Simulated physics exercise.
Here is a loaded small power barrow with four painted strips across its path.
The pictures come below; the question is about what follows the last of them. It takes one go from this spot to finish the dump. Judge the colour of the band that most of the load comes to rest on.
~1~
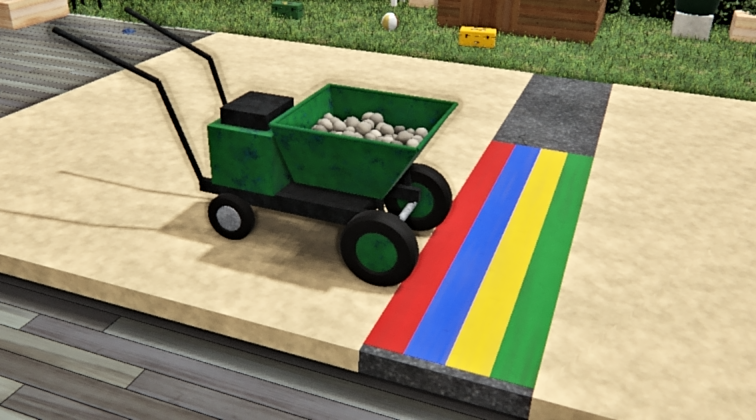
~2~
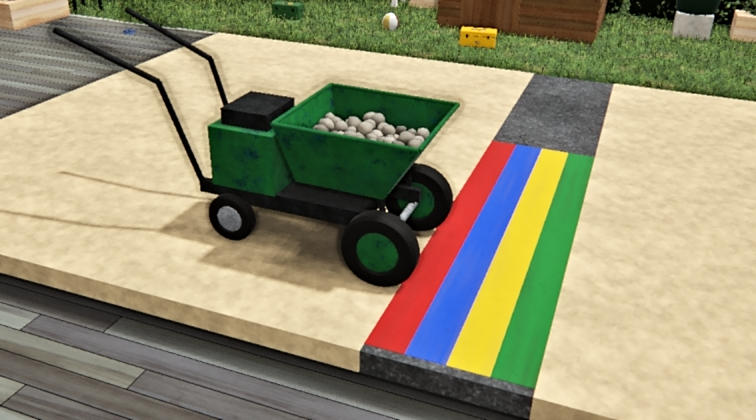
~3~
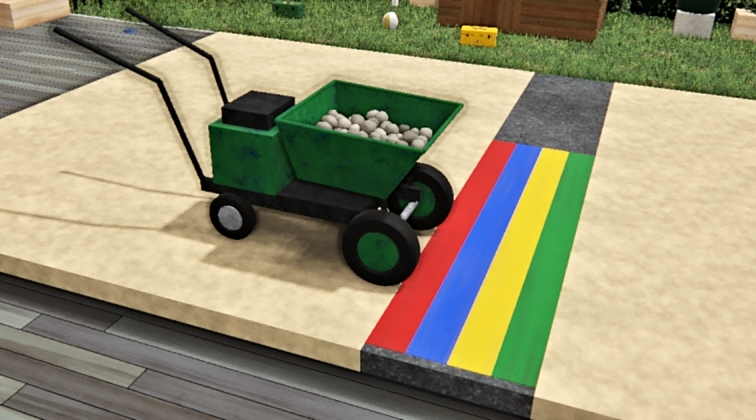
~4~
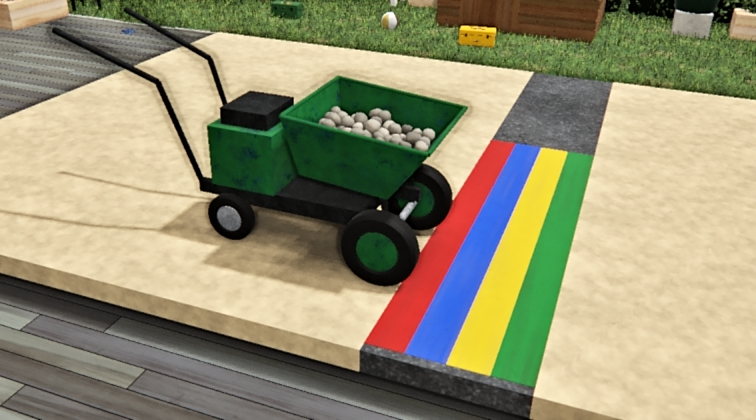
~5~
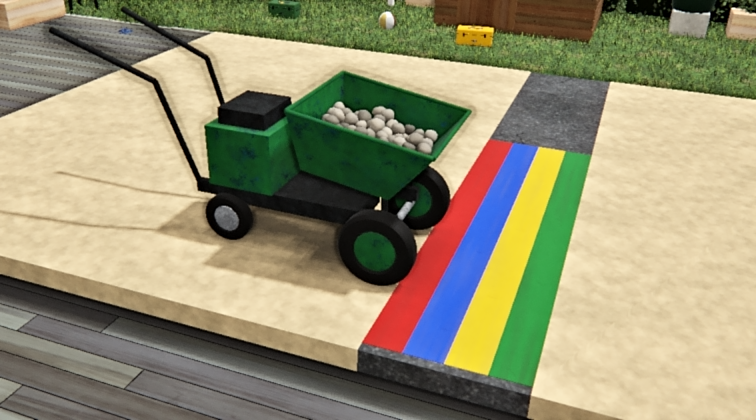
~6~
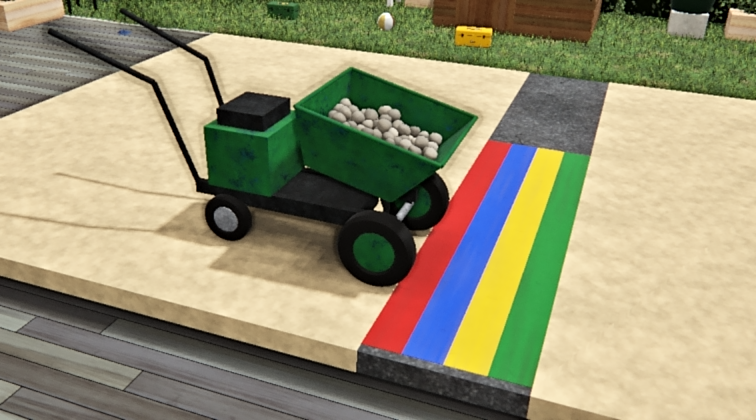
Most of it rests on the green band.
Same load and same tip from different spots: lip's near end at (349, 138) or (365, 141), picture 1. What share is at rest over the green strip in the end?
Okay, so the first one ends at 10 % and the second at 20 %.
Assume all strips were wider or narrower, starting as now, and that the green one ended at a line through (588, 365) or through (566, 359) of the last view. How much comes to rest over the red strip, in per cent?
Shares: About 0 per cent; about 0 per cent.
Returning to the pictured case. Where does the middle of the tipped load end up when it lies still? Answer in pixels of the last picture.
(536, 280).
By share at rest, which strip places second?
Second: The yellow strip.
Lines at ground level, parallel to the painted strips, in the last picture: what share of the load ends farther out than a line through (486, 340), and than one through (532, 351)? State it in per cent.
Around 80 in a hundred for the first, 30 in a hundred for the second.
Just after the last frame, skip tipped well over; every one in the skip.
A moment on, skip tipped steeply; almost all in the skip; just a few over the yellow strip; just a few over the green strip.
Further on, skip tipped right over; roughly a quarter in the skip; roughly a quarter over the yellow strip; roughly a third over the green strip; roughly a quarter off the paint.
When it is over, skip tipped right over; about a tenth in the skip; not one over the red strip; just a few over the blue strip; roughly a quarter over the yellow strip; roughly a third over the green strip; roughly a quarter off the paint.
